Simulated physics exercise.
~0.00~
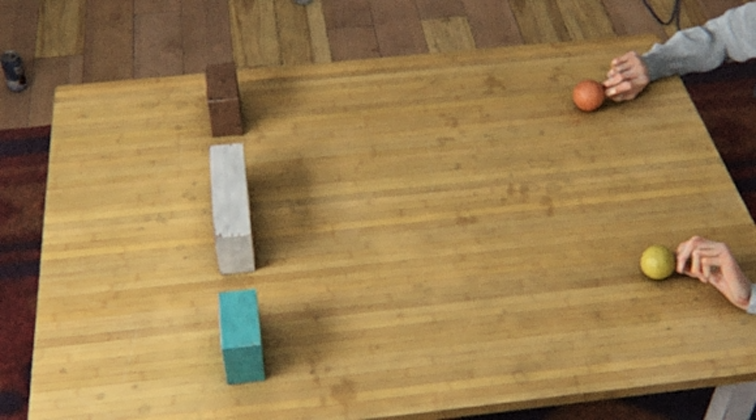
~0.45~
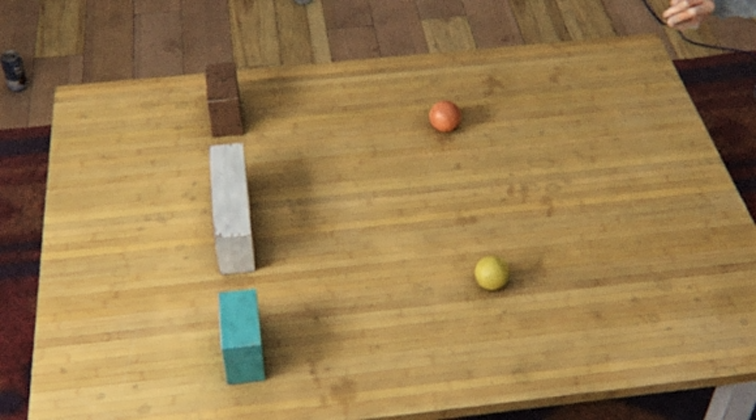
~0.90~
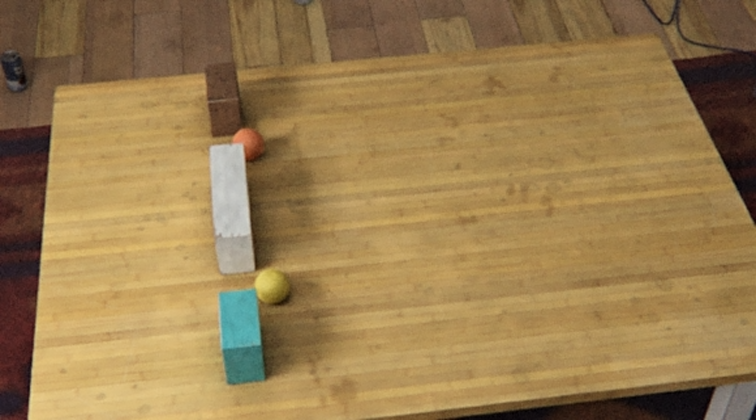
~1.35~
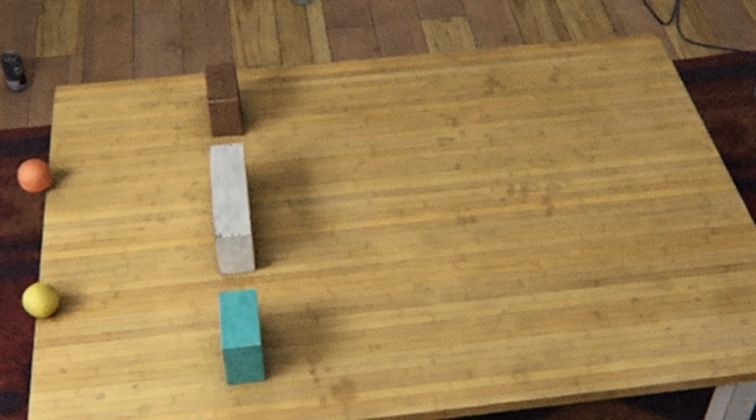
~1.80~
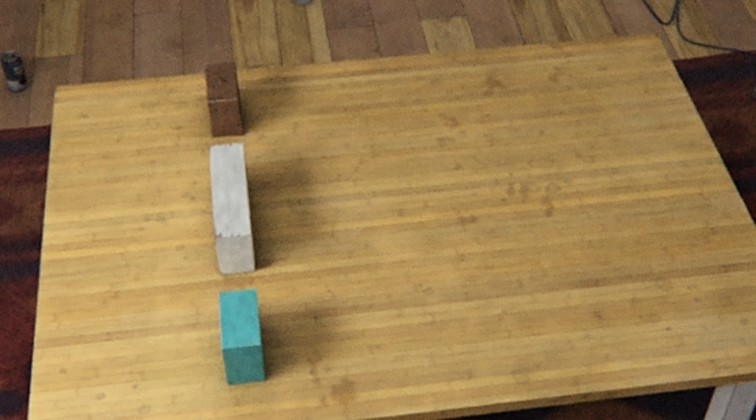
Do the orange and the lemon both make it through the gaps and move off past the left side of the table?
Yes, the orange rolls through the gap between the brown and white blocks and the lemon through the gap between the white and turquoise ones. Both pass the left edge of the table and are gone from view at the end.
